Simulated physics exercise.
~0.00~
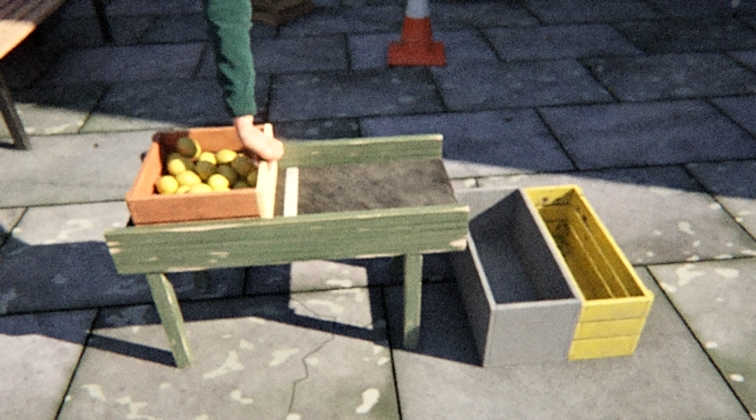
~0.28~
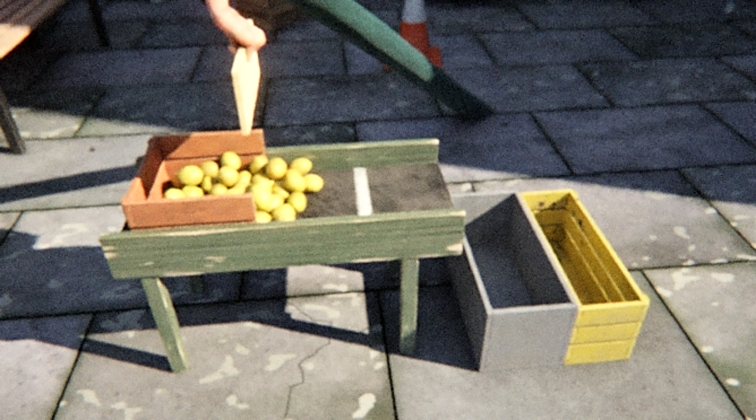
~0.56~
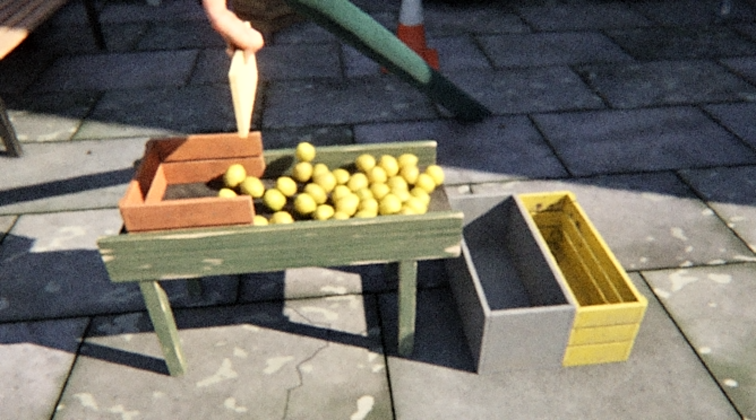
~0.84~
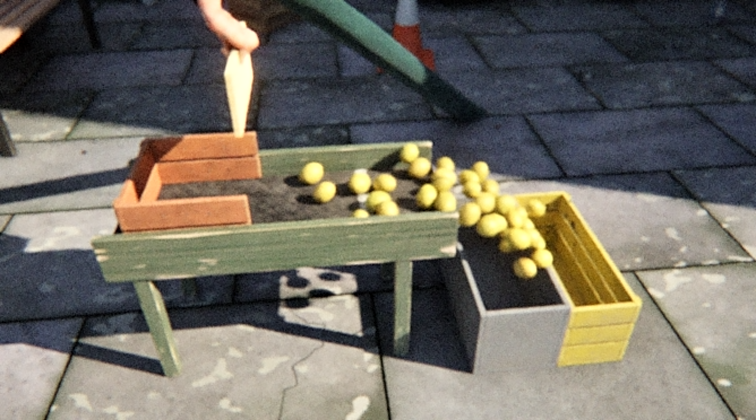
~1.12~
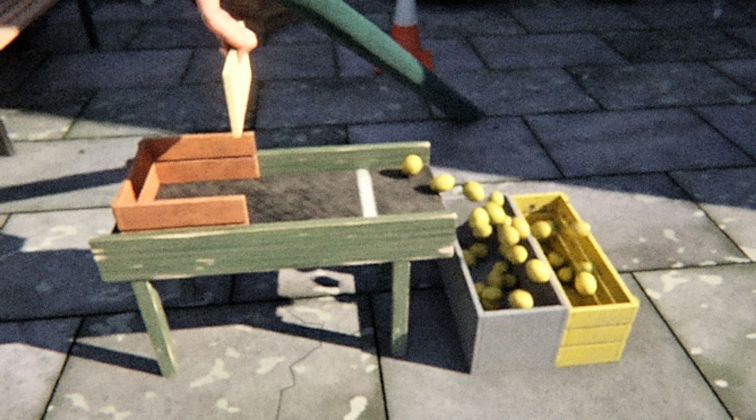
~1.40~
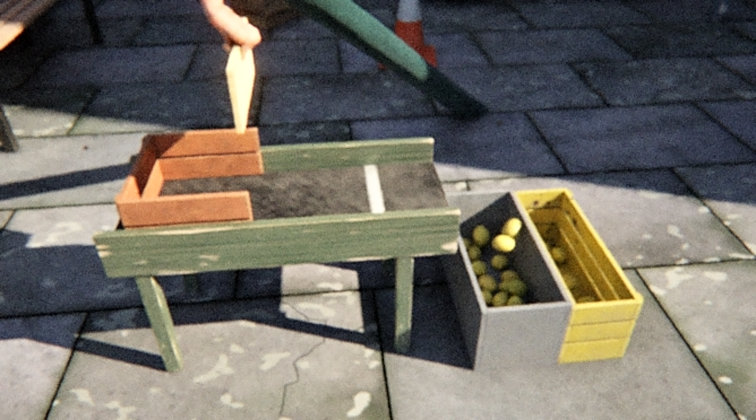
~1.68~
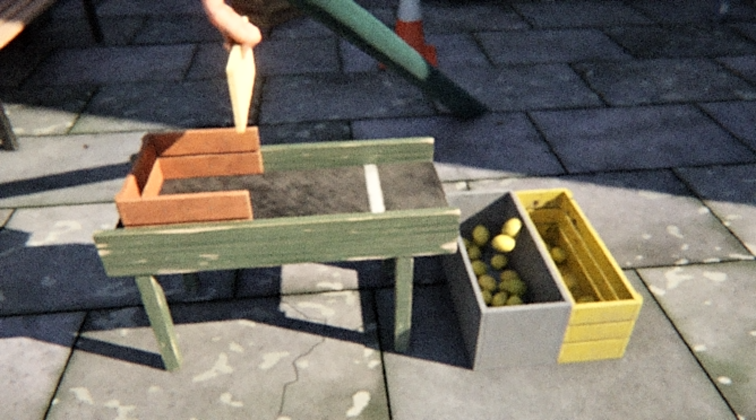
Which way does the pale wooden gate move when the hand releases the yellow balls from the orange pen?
The gate moves up, raised by the hand and then held above the pen.
On a paved stone yard in patchy sunlight, seen from slightly above, a green wooden stand carries a dark belt with a white stripe. An orange pen full of yellow balls sits at its left end, and a grey bin and a yellow tub stand side by side beyond its right end. A hand lifts the pale wooden gate and keeps holding it above the pen. The balls spill out and ride right along the belt, then drop off the end in a stream. Most end up in the grey bin and fewer in the yellow tub, leaving the pen and belt empty.
